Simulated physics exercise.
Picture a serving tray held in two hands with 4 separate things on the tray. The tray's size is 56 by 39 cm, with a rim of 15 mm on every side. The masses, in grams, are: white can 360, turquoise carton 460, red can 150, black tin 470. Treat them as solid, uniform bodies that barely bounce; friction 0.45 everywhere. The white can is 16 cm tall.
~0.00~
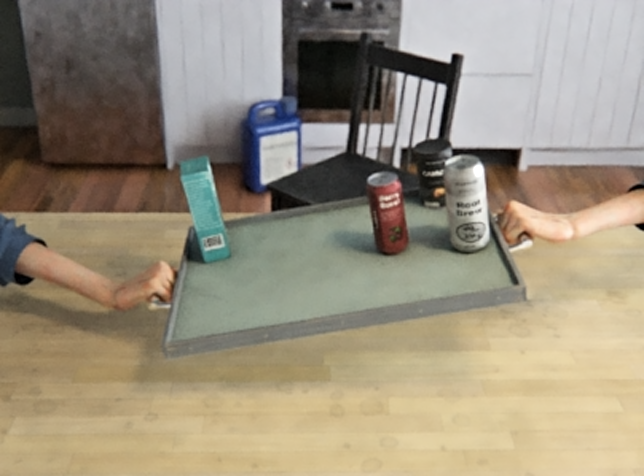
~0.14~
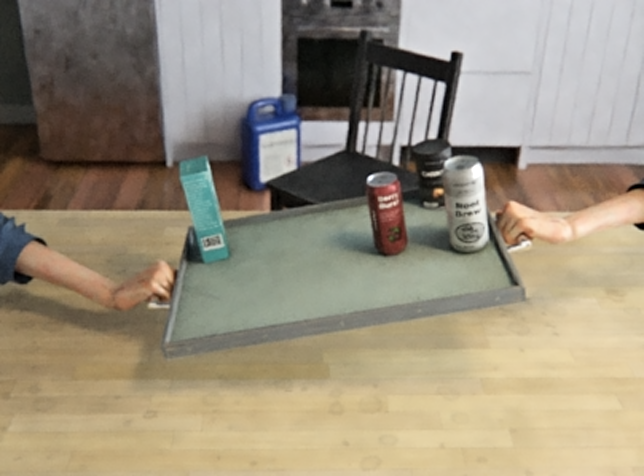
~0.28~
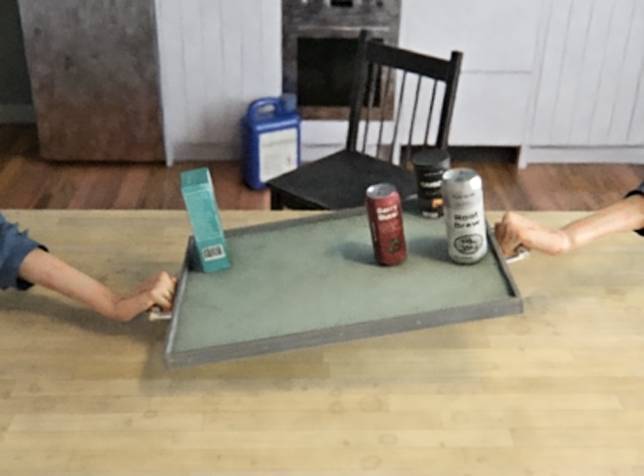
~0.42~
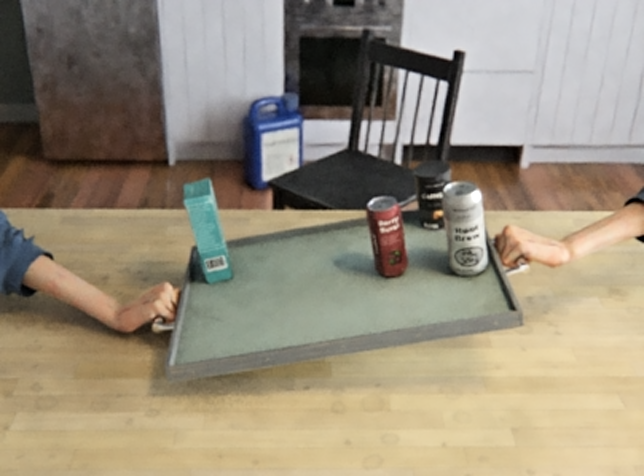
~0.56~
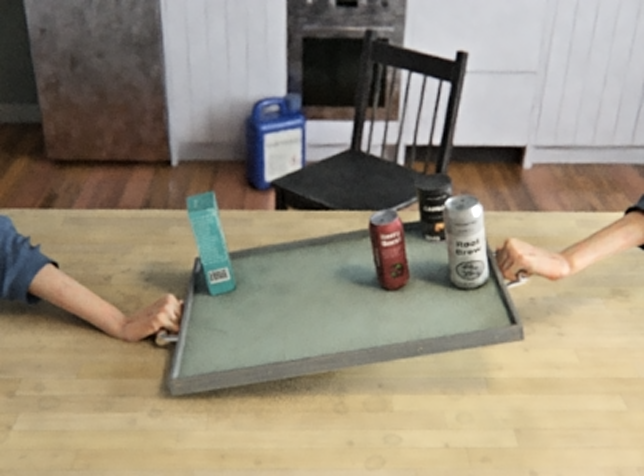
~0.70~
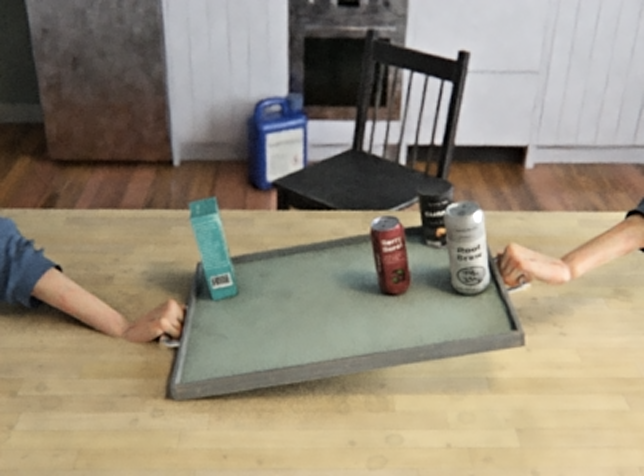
Two hands lower a tilted tray of four containers until its left edge meets the table.
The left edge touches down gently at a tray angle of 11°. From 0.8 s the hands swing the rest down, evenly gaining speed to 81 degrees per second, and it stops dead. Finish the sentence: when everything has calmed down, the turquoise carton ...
... is still on its base.
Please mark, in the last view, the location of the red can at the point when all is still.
In the last view, its centre sits near (401, 291).
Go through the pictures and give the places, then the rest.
Left edge 9 cm above the table; turquoise carton (206, 210); white can (467, 205), in the first picture.
Left edge 9 cm above the table; black tin (435, 174); white can (466, 205), in the second picture.
Left edge 6 cm above the table; red can (386, 226); black tin (434, 185), in the third picture.
Left edge 4 cm above the table; white can (465, 230); red can (387, 238), in the fourth picture.
Left edge 1 cm above the table; black tin (436, 209); white can (466, 243), in the fifth picture.
Left edge on the table, tray at 11°; turquoise carton (214, 249); red can (391, 256), in the sixth picture.
After 1.00 s, left edge on the table, tray at 5°.
After 1.10 s, tray flat on the table.
In the end (1.9 s), all 4 under 5 cm from the start. In the last view, turquoise carton near (225, 254).
